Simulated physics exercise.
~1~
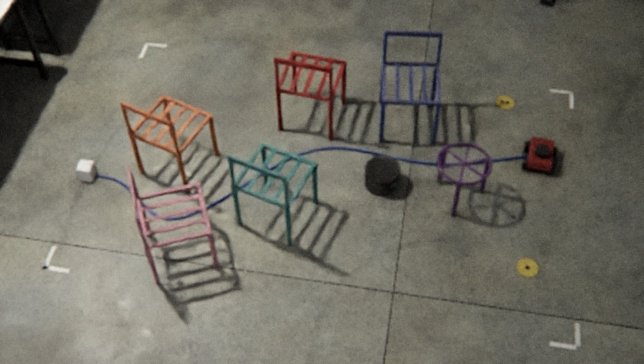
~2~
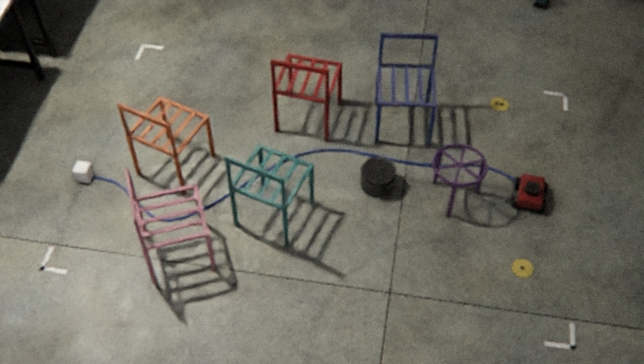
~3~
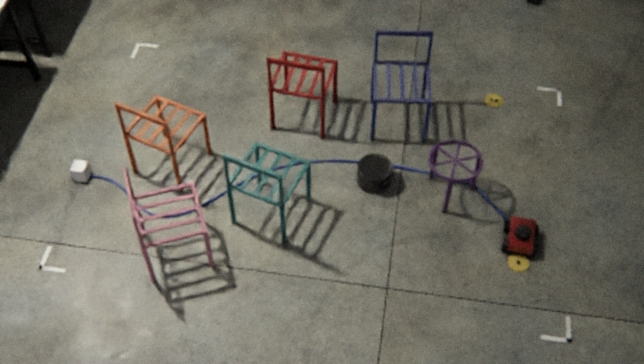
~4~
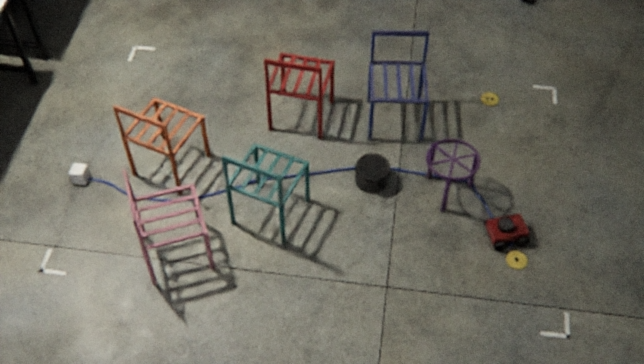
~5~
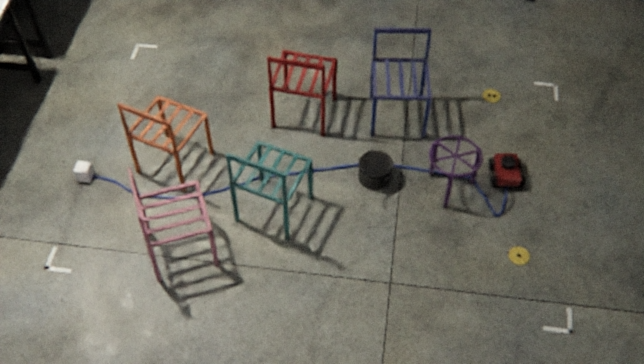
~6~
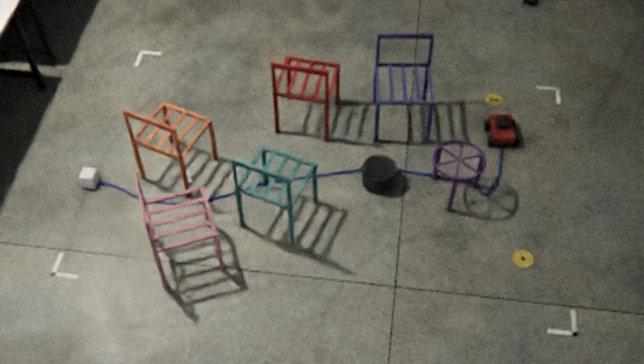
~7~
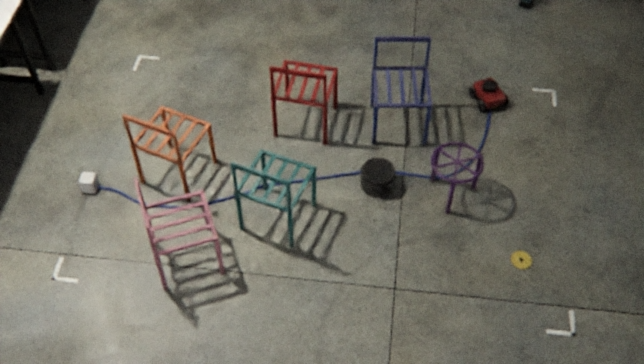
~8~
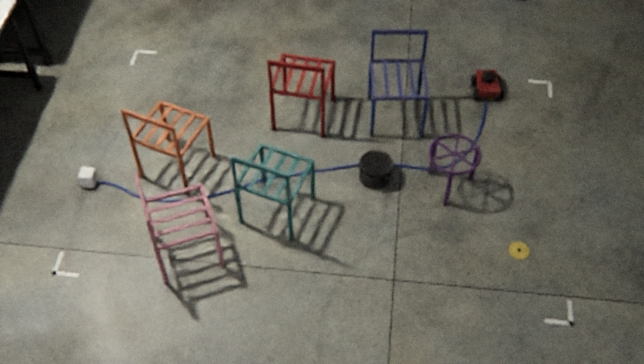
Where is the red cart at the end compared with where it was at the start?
It starts to the right of the purple stool, near the right side of the floor, and ends higher up and a little further left, to the right of the blue chair where the upper yellow mark was.
